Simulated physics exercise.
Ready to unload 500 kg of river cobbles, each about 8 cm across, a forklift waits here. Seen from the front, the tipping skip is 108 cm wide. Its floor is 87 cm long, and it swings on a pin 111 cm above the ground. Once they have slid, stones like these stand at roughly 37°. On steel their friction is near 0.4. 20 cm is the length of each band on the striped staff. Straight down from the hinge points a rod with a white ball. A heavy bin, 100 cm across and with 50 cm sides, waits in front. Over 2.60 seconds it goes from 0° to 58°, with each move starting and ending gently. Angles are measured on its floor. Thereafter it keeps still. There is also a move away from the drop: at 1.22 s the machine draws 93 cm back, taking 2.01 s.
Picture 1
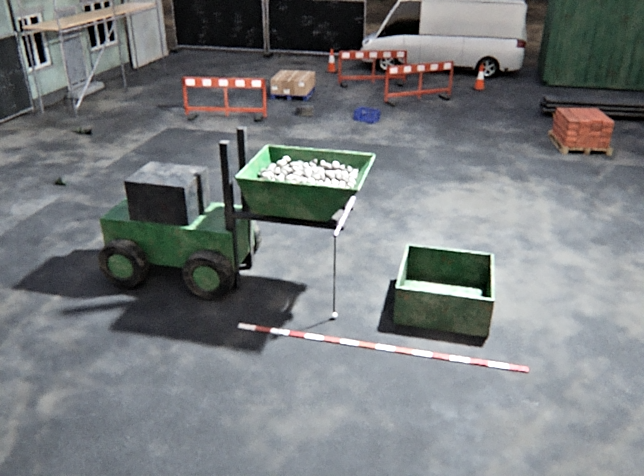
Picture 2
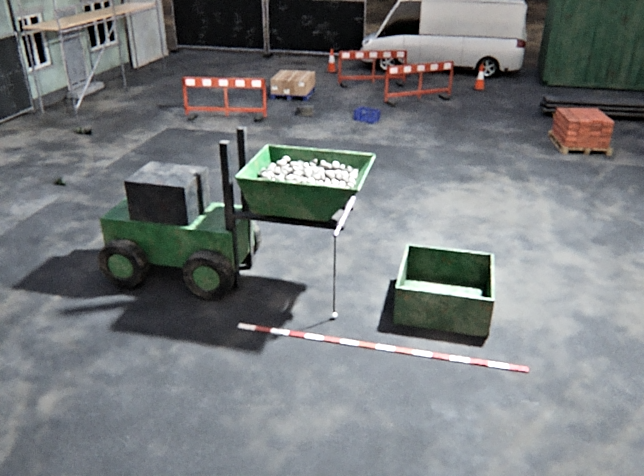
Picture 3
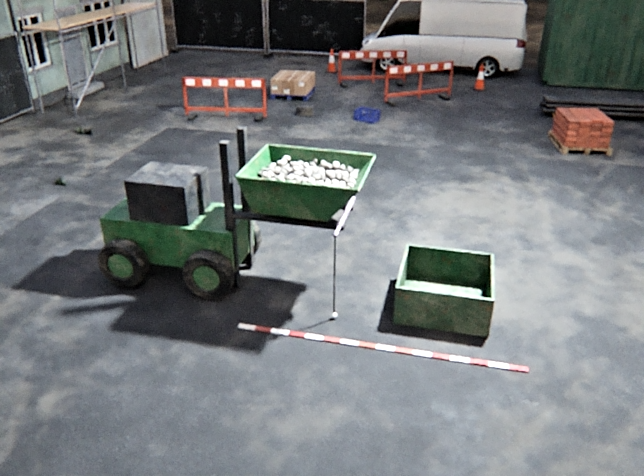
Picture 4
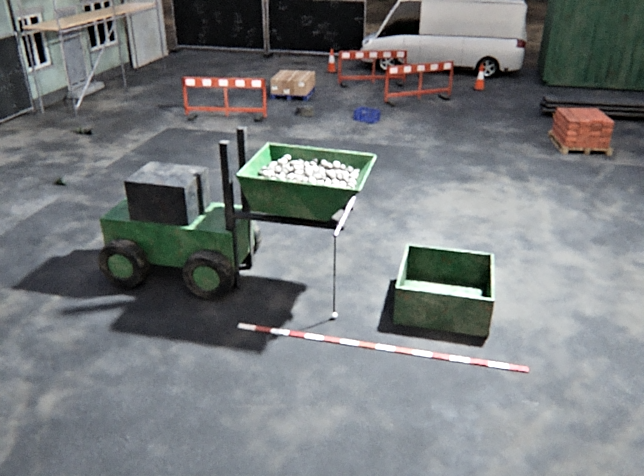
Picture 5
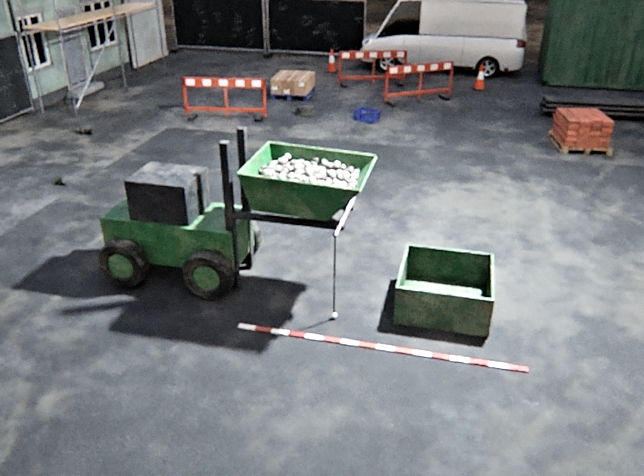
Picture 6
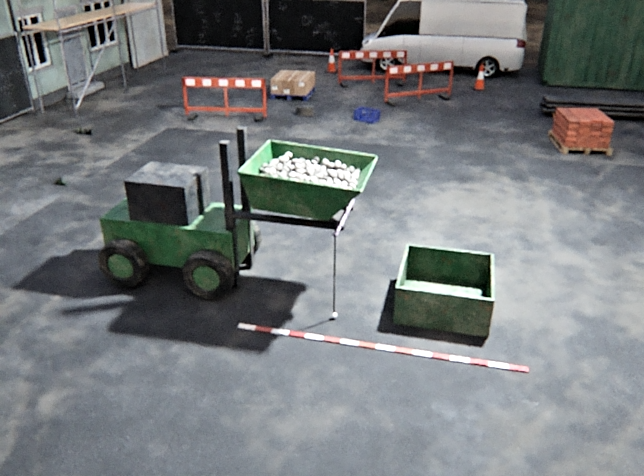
A green forklift standing still in a yard, its raised skip of pale stones tilting very slightly beside an open green box.
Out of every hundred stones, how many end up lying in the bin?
About 0 in a hundred.
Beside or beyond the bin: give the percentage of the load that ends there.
Some 0 per cent of the load.
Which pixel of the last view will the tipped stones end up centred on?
The middle should be near (341, 289).
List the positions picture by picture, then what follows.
The tipping skip is at 0°, its lip at (358, 190); the top of the load is at (305, 170), in the first picture.
The tipping skip is at 0°, its lip at (358, 190); the top of the load is at (305, 170), in the second picture.
The tipping skip is at 1°, its lip at (358, 190); the top of the load is at (305, 169), in the third picture.
Lip at (359, 191), floor tilted 1°, highest stones at (298, 167), in the fourth picture.
Lip at (360, 191), floor tilted 2°, highest stones at (298, 166), in the fifth picture.
The tipping skip is at 4°, its lip at (361, 192); the top of the load is at (293, 165), in the sixth picture.
A little later the floor is at 49°; 100 % in the tipping skip; the foremost stones are at (364, 203).
Then the floor is at 58°; 87 % in the tipping skip, 13 % short of the bin; the foremost stones are at (369, 302).
Later still the floor is at 58°; 62 % in the tipping skip, 38 % short of the bin; the foremost stones are at (397, 295).
In the end the floor is at 58°; 35 % in the tipping skip, 64 % short of the bin, 1 % beside or beyond the bin; the foremost stones are at (415, 299).
